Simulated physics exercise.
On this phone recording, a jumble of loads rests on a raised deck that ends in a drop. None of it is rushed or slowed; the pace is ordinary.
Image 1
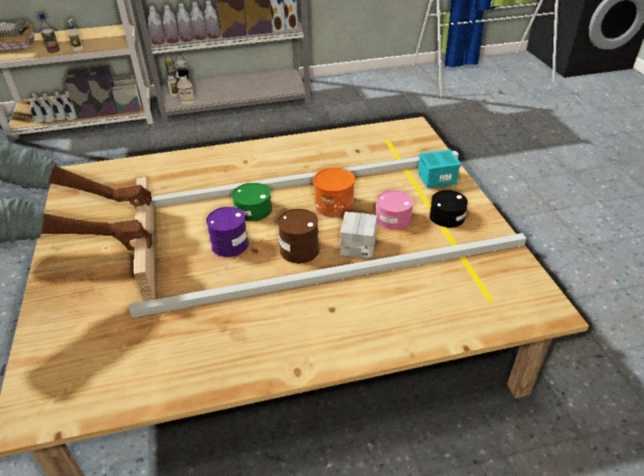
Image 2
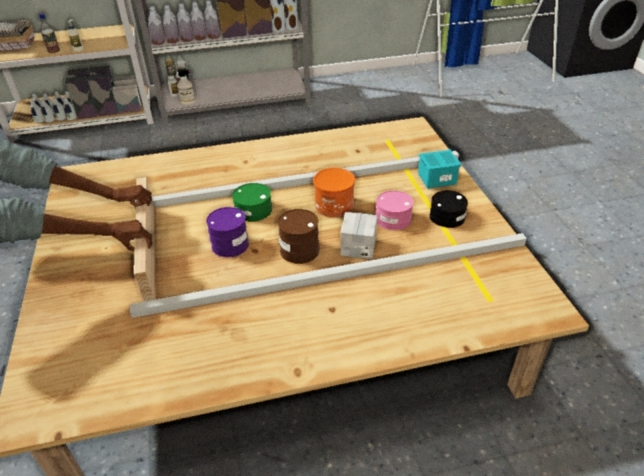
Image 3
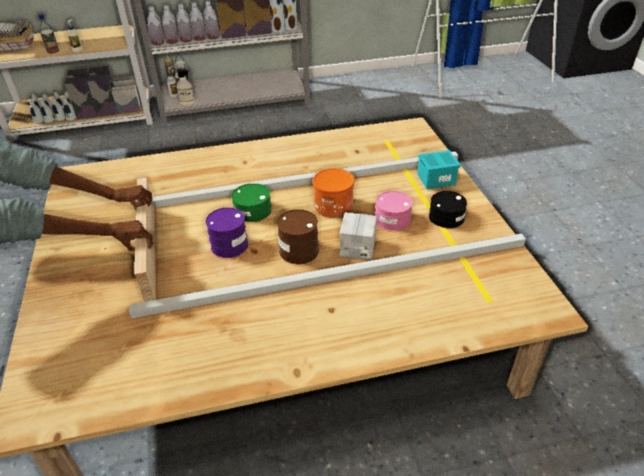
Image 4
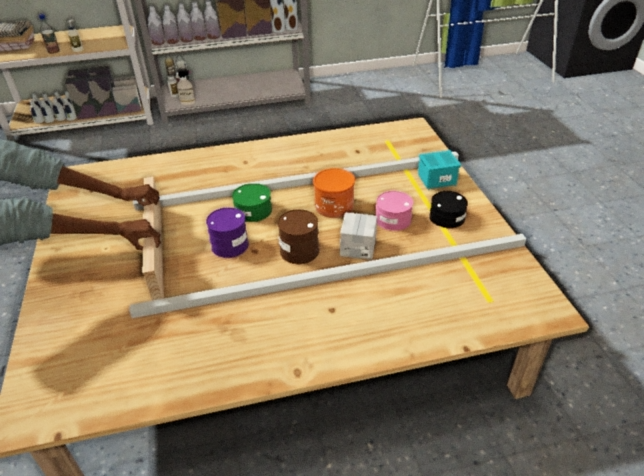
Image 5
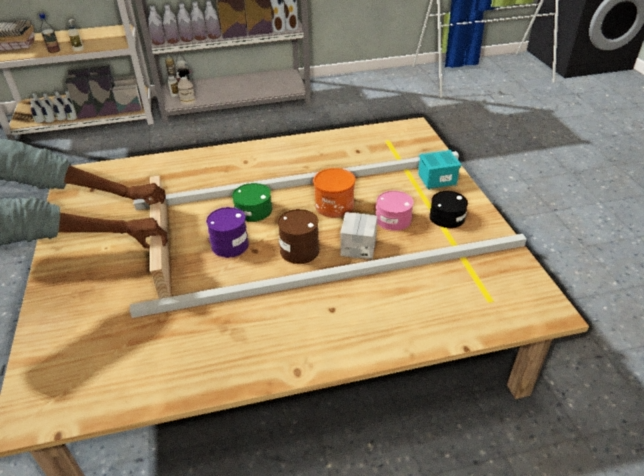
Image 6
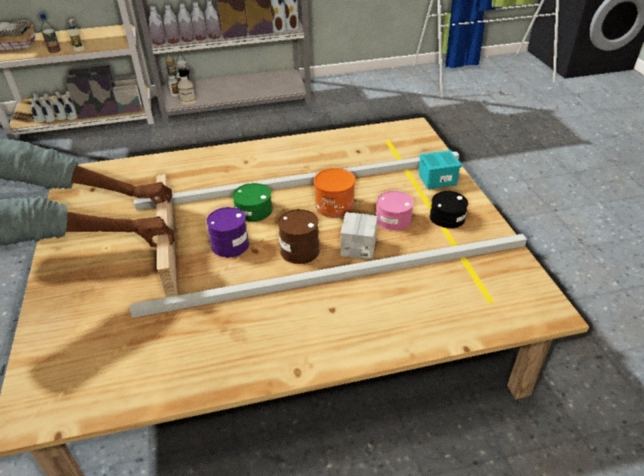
On a wooden table in a room with shelves, two hands hold a plank upright between two pale rails, left of a group of colourful containers near a yellow line. The plank stays still at first, then the hands slide it slightly right, while the containers remain in place, untouched.
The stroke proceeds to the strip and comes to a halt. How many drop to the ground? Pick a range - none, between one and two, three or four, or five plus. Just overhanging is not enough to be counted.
Range: Between one and two.
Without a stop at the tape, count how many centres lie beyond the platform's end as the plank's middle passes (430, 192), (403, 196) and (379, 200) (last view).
Counts per position: 2 / 0 / 0.
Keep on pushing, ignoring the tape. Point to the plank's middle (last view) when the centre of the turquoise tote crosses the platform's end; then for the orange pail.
Turquoise tote: (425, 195); orange pail: (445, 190).
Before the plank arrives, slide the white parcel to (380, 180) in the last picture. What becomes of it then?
It is safe.
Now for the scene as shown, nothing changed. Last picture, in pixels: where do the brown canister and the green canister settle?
Final pixels, roughly: (469, 218) for the first, (430, 169) for the other.
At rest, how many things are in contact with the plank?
It ends up touching 3.
Early on, none off yet; turquoise tote at rest near (439, 170); black canister at rest near (449, 210); pink canister at rest near (394, 211).
A while later, none off yet; turquoise tote at rest near (439, 170); black canister at rest near (449, 210); pink canister travelled a little near (399, 211).
Further along, none off yet; turquoise tote travelled a little near (443, 168); black canister travelled about its own width near (475, 208); pink canister travelled about its own width near (441, 212).
Finally, the number that fall off is one or two; lost, black canister and turquoise tote.
